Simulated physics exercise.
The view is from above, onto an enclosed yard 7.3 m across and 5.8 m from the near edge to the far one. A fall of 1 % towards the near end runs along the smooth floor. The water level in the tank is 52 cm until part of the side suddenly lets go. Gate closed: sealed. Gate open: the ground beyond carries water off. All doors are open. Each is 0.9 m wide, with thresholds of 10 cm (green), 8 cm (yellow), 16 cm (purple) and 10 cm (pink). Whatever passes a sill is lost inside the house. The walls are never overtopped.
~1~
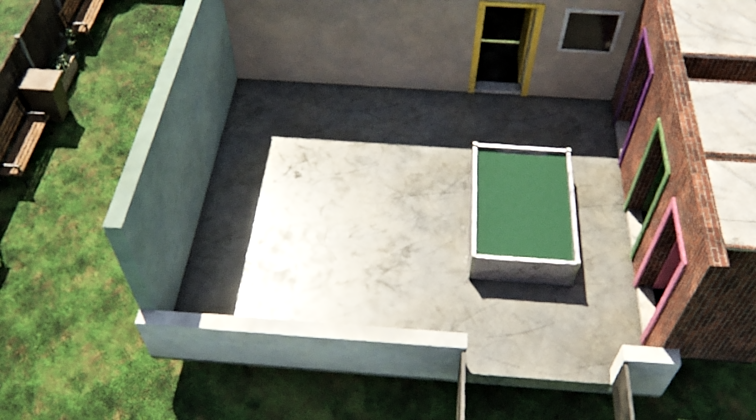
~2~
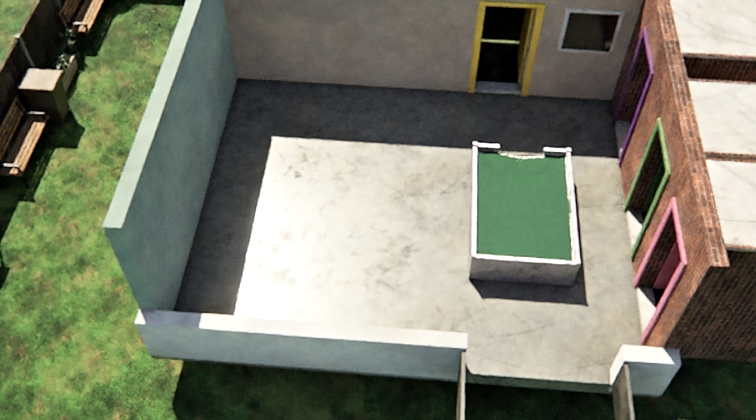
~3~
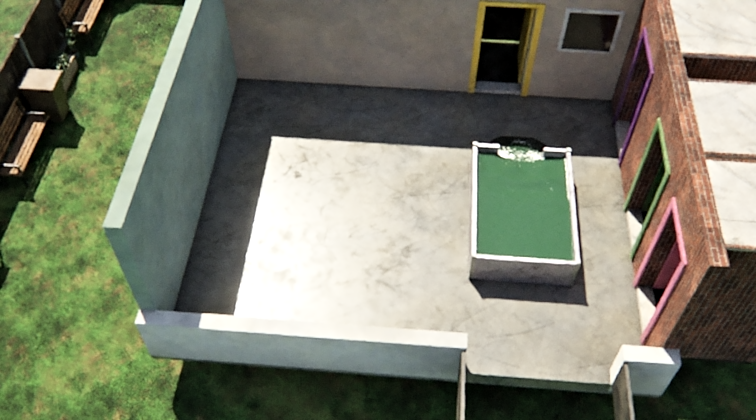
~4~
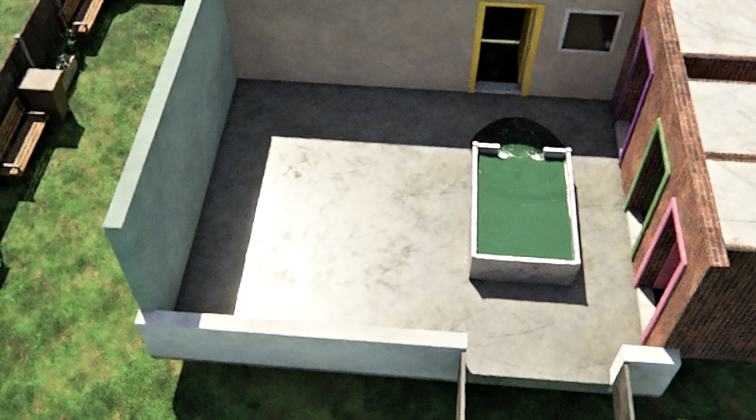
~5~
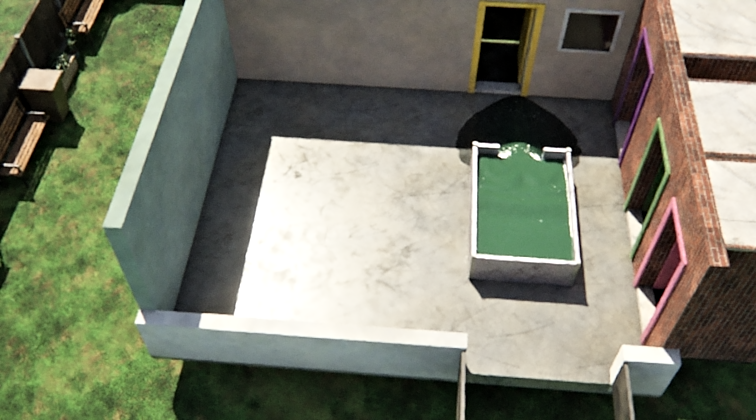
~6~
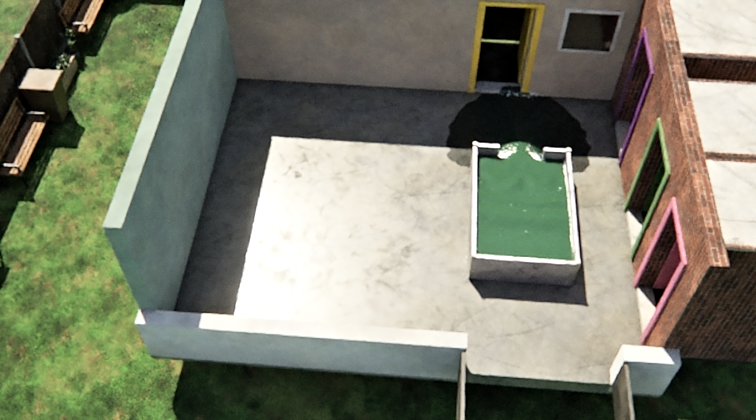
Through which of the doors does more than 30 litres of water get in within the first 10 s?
The green door does not let in more than 30 litres; the yellow door lets in more than 30 litres; the purple door does not let in more than 30 litres; the pink door does not let in more than 30 litres.
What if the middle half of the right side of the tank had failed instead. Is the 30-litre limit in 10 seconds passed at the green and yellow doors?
At the green door the limit is surpassed; at the yellow door it is not exceeded.
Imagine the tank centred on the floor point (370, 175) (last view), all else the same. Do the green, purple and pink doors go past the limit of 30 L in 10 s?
Green: Within limit; purple: Within limit; pink: Within limit.
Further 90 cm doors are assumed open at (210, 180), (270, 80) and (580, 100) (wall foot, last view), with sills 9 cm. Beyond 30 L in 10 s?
Well, the first is on the low side, the second is on the low side, and the third is on the high side.
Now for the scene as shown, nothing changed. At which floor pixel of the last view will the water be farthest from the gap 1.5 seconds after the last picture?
That lands around (337, 90) in the last picture.
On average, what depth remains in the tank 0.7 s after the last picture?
Some 40 cm.
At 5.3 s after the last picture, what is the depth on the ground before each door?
In centimetres, the green door has 3, the yellow door 13, the purple door 10 and the pink door 4.
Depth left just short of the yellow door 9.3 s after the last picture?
Average: ~ 7.0 cm.
Then, 0.7 s after the last picture water covers 15 % of the floor and is deepest (28 cm) near (515, 164); green door not reached, yellow door 16 cm at the sill, 39 L in, purple door not reached, pink door not reached.
Then, 1.5 s after the last picture water covers 15 % of the floor and is deepest (27 cm) near (608, 106); green door not reached, yellow door 23 cm at the sill, 103 L in, purple door 9 cm at the sill, 0 L in, pink door not reached.
Then, 2.8 s after the last picture water covers 30 % of the floor and is deepest (20 cm) near (608, 106); green door 3 cm at the sill, 0 L in, yellow door 17 cm at the sill, 182 L in, purple door 12 cm at the sill, 0 L in, pink door not reached.
Then, 5.3 s after the last picture water covers 50 % of the floor and is deepest (15 cm) near (609, 112); green door 3 cm at the sill, 0 L in, yellow door 13 cm at the sill, 236 L in, purple door 10 cm at the sill, 0 L in, pink door 4 cm at the sill, 0 L in.
Then, 9.3 s after the last picture water covers 70 % of the floor and is deepest (10 cm) near (629, 371); green door 3 cm at the sill, 0 L in, yellow door 7 cm at the sill, 249 L in, purple door 7 cm at the sill, 0 L in, pink door 6 cm at the sill, 0 L in.
